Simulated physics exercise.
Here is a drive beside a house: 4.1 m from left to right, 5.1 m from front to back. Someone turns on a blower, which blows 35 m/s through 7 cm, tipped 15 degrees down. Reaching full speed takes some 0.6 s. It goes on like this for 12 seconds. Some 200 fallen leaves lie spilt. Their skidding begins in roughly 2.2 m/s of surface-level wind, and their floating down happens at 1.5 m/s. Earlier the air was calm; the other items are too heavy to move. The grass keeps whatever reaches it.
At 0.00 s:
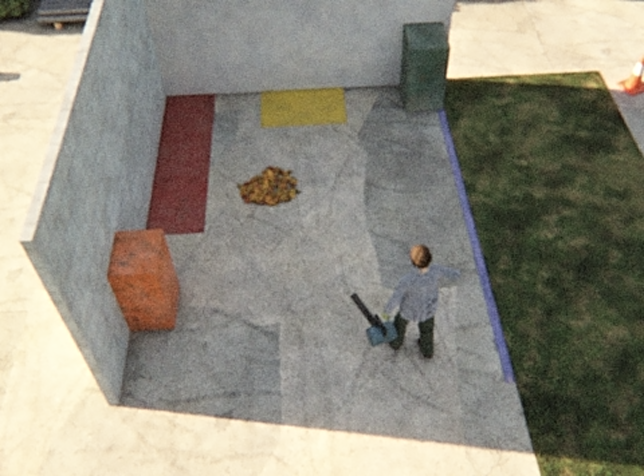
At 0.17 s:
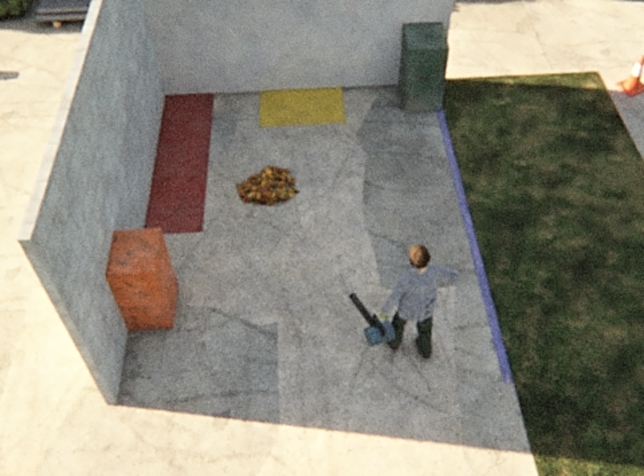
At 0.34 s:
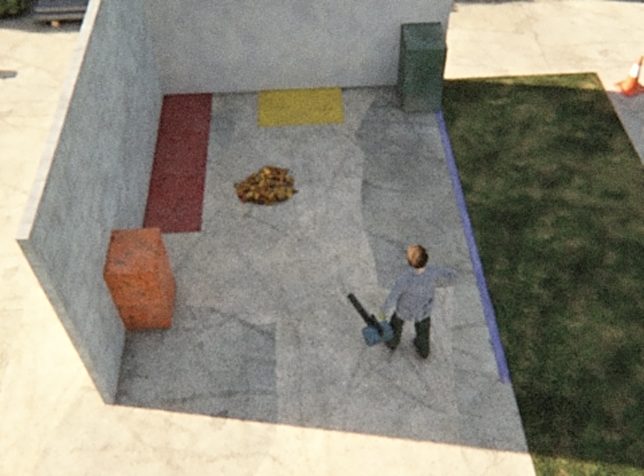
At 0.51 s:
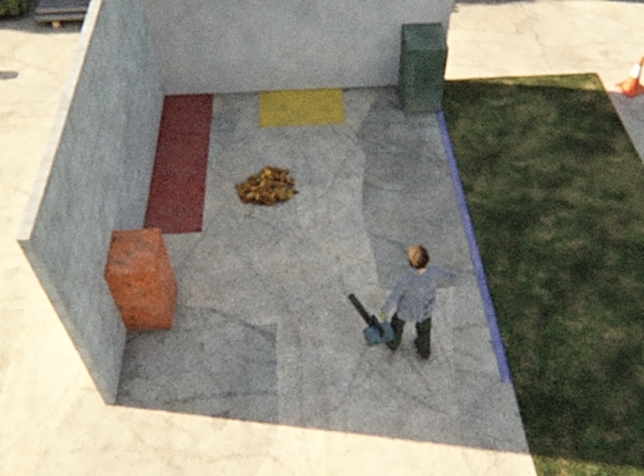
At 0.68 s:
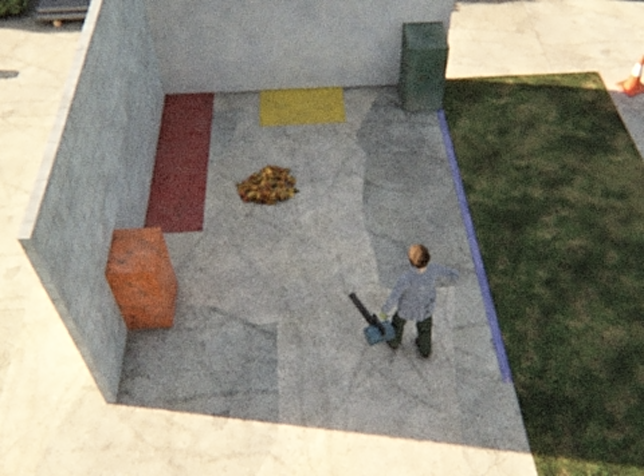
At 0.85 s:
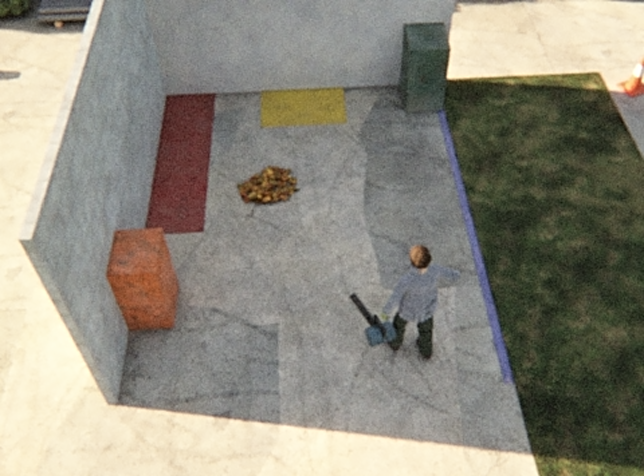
The footage shows a person holding a dark blower on a shaded concrete drive between pale walls, facing a small pile of fallen leaves near red and yellow marked areas; almost nothing moves, and the pile looks practically unchanged.
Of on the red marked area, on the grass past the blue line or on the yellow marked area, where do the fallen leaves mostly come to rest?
Mostly at the red one.
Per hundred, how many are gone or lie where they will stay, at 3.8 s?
Estimated share: Close to 40 per cent.
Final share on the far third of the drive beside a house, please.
I'd put it at about 100 percent.
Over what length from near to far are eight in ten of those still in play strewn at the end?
That comes to close to 0.8 m, I reckon.
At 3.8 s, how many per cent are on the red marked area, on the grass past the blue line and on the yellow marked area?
Roughly 70 % red, 0 % blue and 2 % yellow.
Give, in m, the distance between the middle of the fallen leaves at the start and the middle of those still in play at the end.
About 2.2 metres.
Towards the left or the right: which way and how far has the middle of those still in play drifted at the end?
Net drift: Leftward, close to 1.0 m.
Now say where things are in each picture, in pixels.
In the first frame, the middle of the fallen leaves is near (269, 190), none has stirred yet and the mouth of the blower is at (354, 296).
In the second frame, the middle of the fallen leaves is near (268, 187), none has stirred yet, the yellow marked area is centred on (302, 107), the red marked area is centred on (182, 157) and the blue line is centred on (467, 205).
In the third frame, the middle of the fallen leaves is near (266, 187), none has stirred yet, the top of a bin is at (132, 250) and the top of a bin is at (425, 36).
In the fourth frame, the middle of the fallen leaves is near (267, 188) and none has stirred yet.
In the fifth frame, the middle of the fallen leaves is near (268, 187) and none has stirred yet.
In the sixth frame, the middle of the fallen leaves is near (269, 188) and about 5 % have left their places.
After 2.4 s, 2 % are on the yellow marked area, 64 % on the red marked area and 0 % on the grass past the blue line; the middle of those still in play is near (208, 114); 6 % have settled or left.
After 3.8 s, 2 % are on the yellow marked area, 72 % on the red marked area and 0 % on the grass past the blue line; the middle of those still in play is near (202, 106); 36 % have settled or left.
After 6.6 s, 2 % are on the yellow marked area, 74 % on the red marked area and 0 % on the grass past the blue line; the middle of those still in play is near (199, 105); 50 % have settled or left.
After 12.0 s, at the end, 2 % are on the yellow marked area, 74 % on the red marked area and 0 % on the grass past the blue line; the middle of those still in play is near (199, 105).
